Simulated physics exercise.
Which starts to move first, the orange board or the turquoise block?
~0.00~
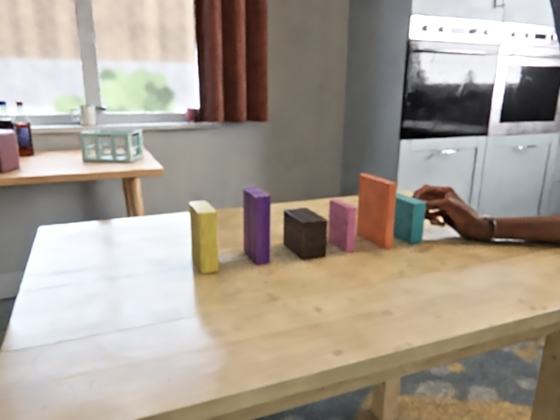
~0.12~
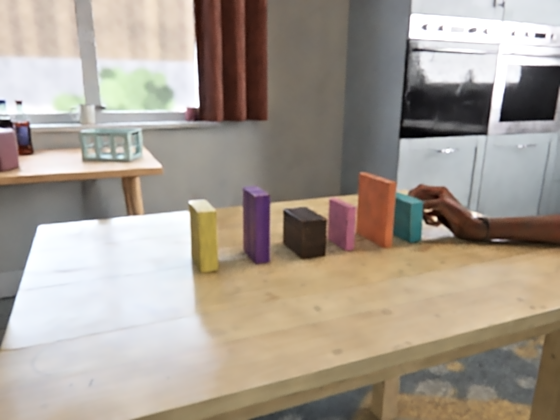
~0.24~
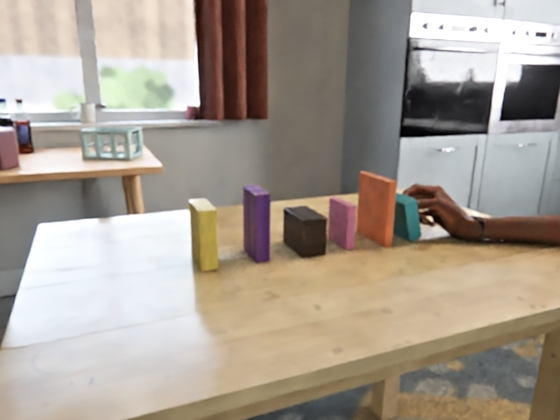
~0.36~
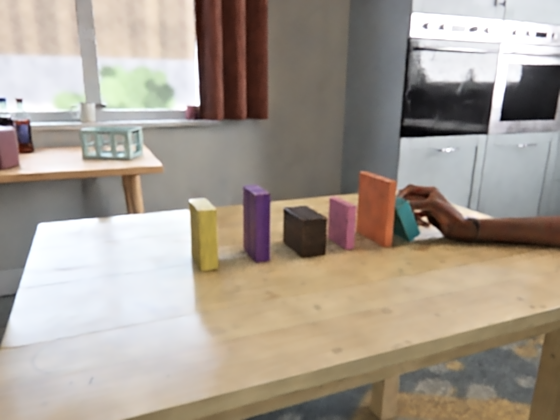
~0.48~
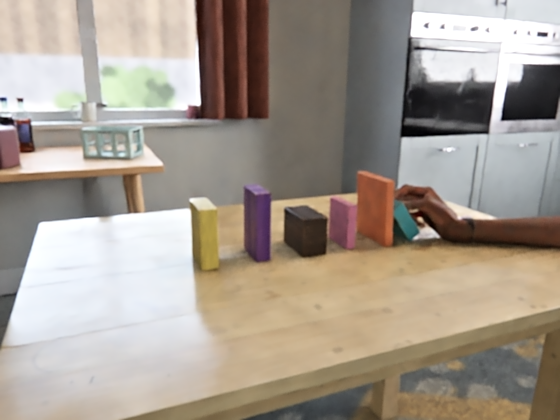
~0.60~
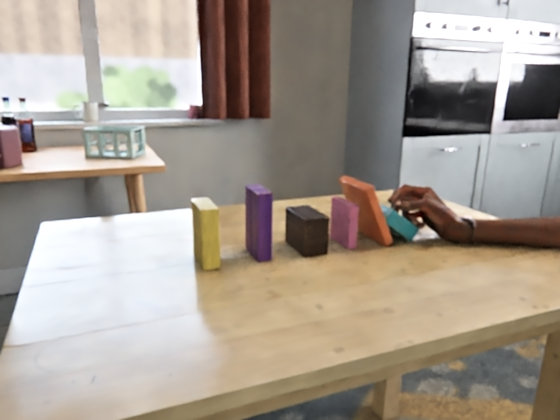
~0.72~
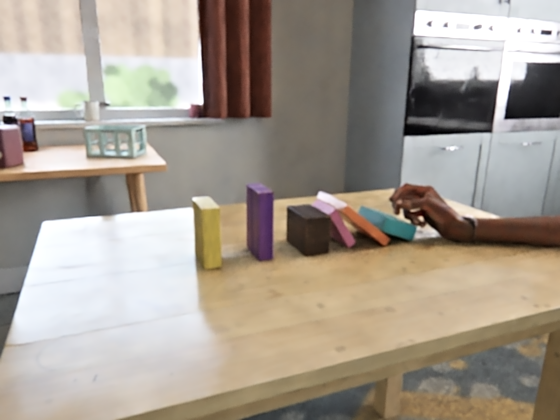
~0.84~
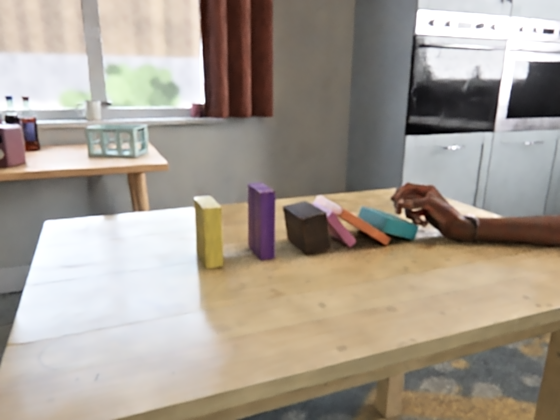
The turquoise block moves first, leaning over under the hand while the orange board is still upright. The orange board only starts to tilt later.
